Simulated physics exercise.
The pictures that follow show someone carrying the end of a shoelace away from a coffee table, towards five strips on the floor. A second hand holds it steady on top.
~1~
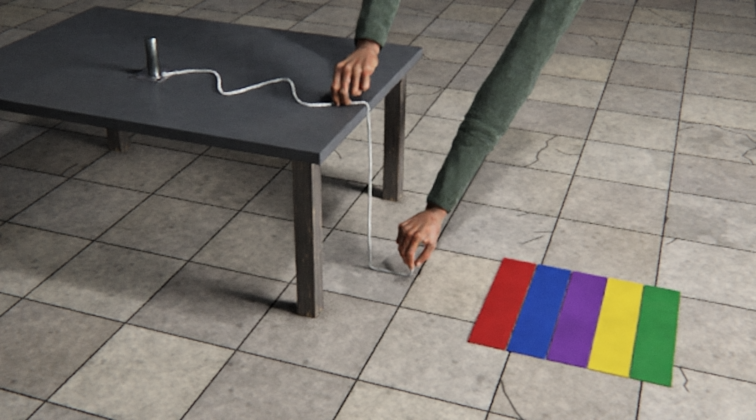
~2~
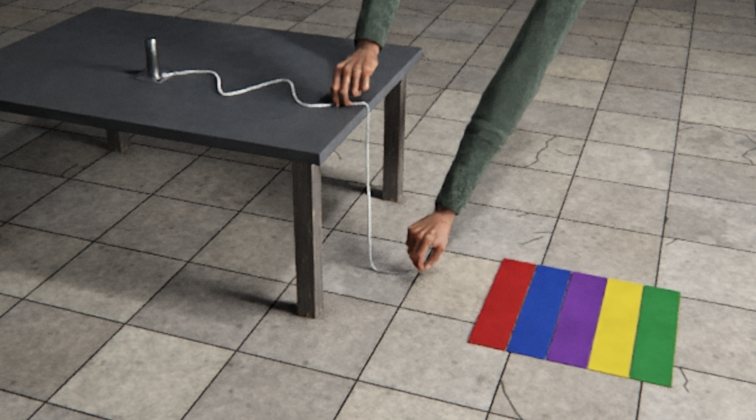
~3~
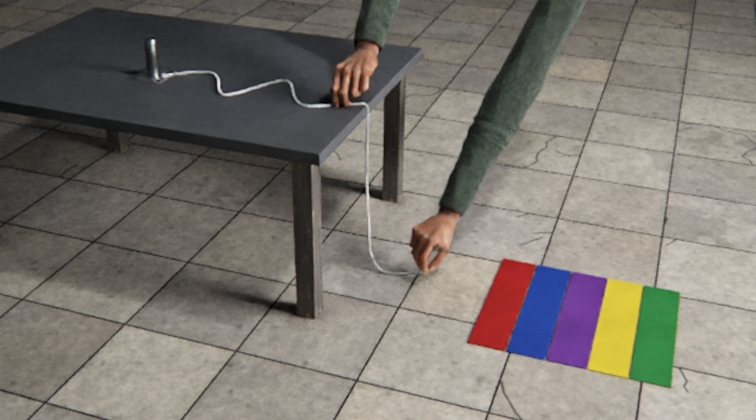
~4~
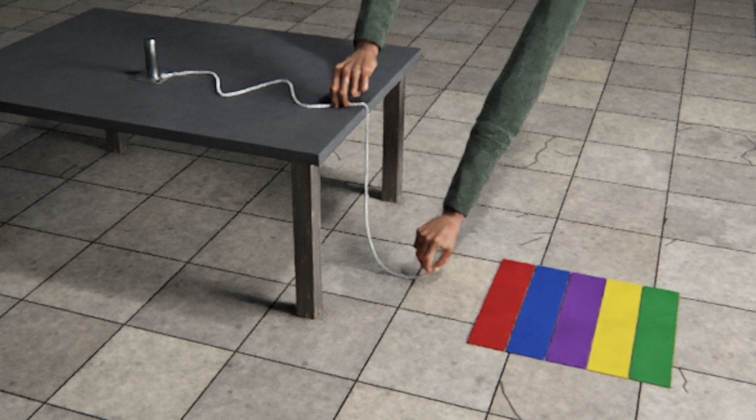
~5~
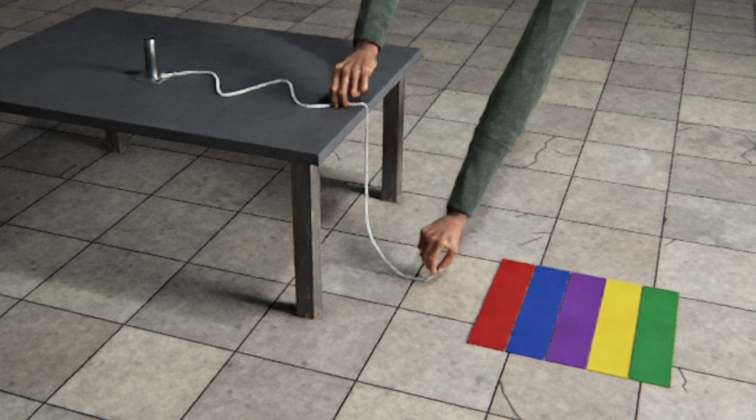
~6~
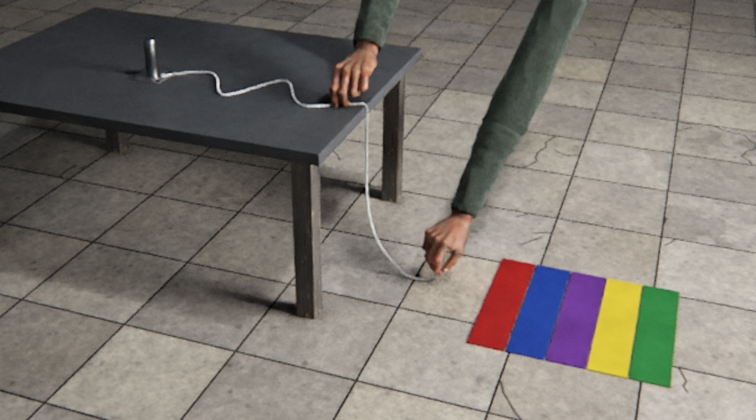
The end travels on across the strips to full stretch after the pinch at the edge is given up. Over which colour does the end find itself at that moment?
I would say over green.
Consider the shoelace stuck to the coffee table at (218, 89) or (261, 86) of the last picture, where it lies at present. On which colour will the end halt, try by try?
Strip per try: Yellow / purple.
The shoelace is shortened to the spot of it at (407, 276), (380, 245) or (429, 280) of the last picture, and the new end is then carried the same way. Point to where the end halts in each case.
Case by case: Close to (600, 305), (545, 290) and (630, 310).
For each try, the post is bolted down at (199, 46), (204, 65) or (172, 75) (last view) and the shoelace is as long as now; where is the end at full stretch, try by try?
Try by try, around (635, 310), (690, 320) and (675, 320).
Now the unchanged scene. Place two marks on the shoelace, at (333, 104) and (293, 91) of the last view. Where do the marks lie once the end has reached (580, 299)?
At (381, 172), then (363, 107).
Soon after, end near (580, 299); over purple.
After that, end near (626, 308); over yellow.
At the stop, end near (654, 314); over green. It halts on the green strip.
